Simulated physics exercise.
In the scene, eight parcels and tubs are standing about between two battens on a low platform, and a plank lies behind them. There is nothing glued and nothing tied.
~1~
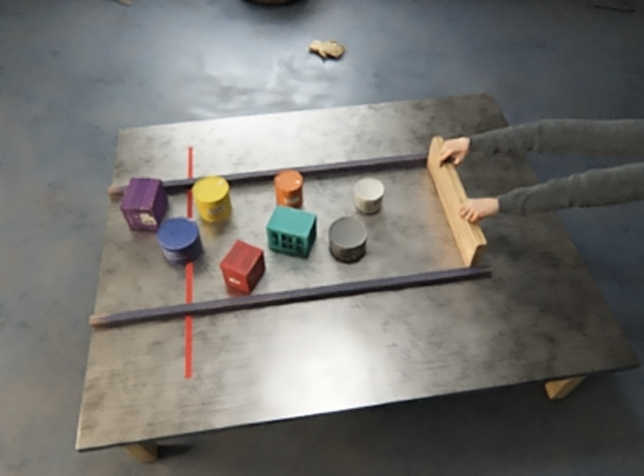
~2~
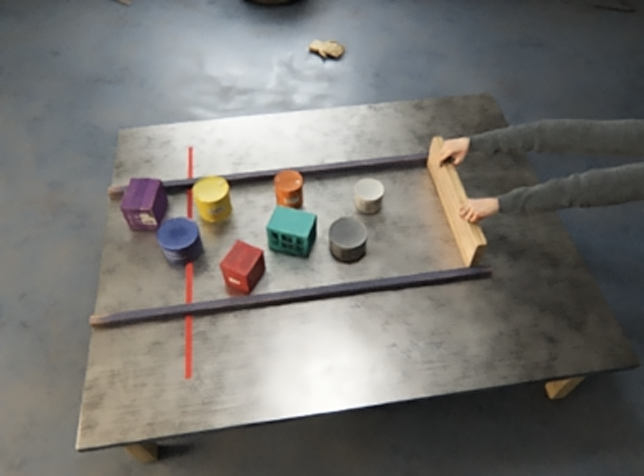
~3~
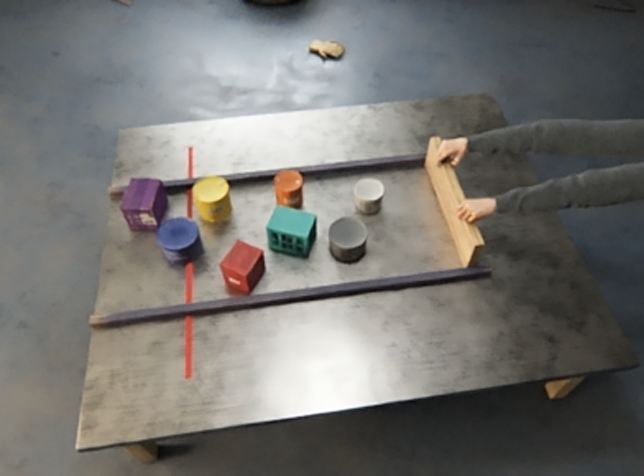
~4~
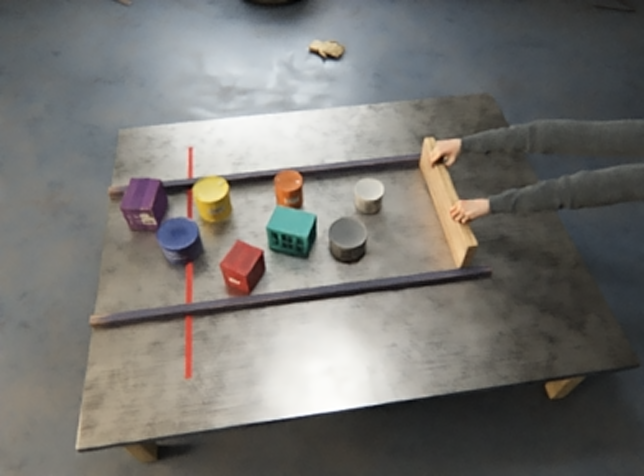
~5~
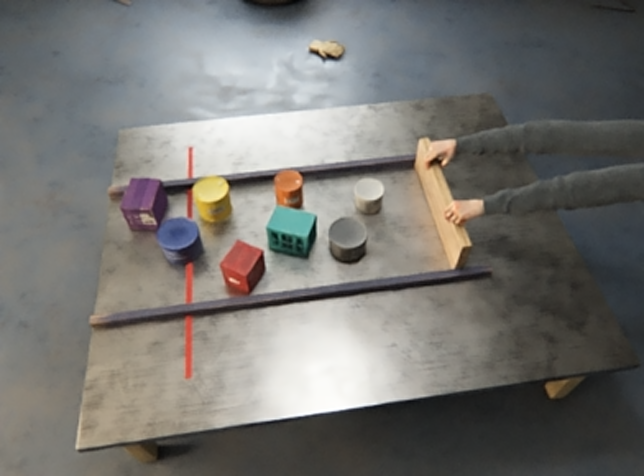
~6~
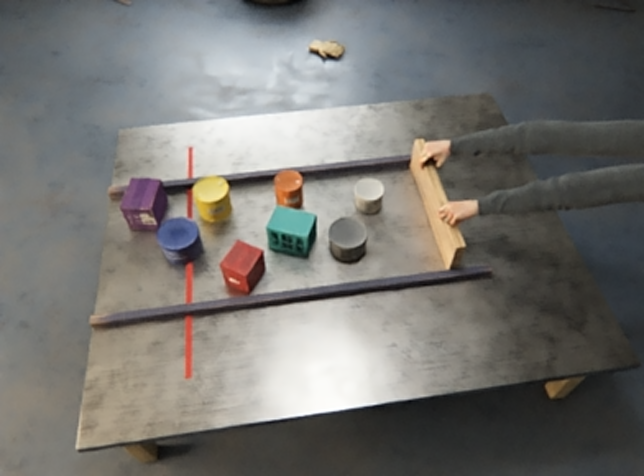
Two grey-sleeved arms reach in from the right over a low dark platform on a grey floor, seen from above at an angle. Between two dark battens stand a purple parcel and blue pail at left near a red line, then yellow, red, orange, turquoise, grey and whitish pieces. The hands hold still briefly, then slide the wooden plank slightly left; the pieces and camera stay still.
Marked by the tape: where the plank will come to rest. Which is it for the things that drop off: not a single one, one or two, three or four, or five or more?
The fall count stays at nil.
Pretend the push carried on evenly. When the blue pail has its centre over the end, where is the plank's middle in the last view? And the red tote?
I'd say about (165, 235) for the first one and about (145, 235) for the second.
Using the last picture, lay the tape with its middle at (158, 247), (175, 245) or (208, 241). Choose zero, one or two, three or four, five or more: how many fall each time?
Taking the three places in turn: One or two, either one or two, none at all.
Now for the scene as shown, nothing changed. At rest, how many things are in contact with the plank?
Contact count: 3.
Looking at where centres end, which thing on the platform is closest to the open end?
The purple parcel winds up nearest.
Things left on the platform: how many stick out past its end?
That would be 1.
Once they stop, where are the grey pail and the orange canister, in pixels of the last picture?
They end up close to (168, 264) and (173, 196).
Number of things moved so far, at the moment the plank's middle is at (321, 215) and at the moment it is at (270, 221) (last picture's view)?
Counts: 4, 5.
Soon after, none off yet; purple parcel at rest near (145, 204); blue pail at rest near (181, 241); yellow canister at rest near (213, 199).
In the end, the number that fall off is zero.
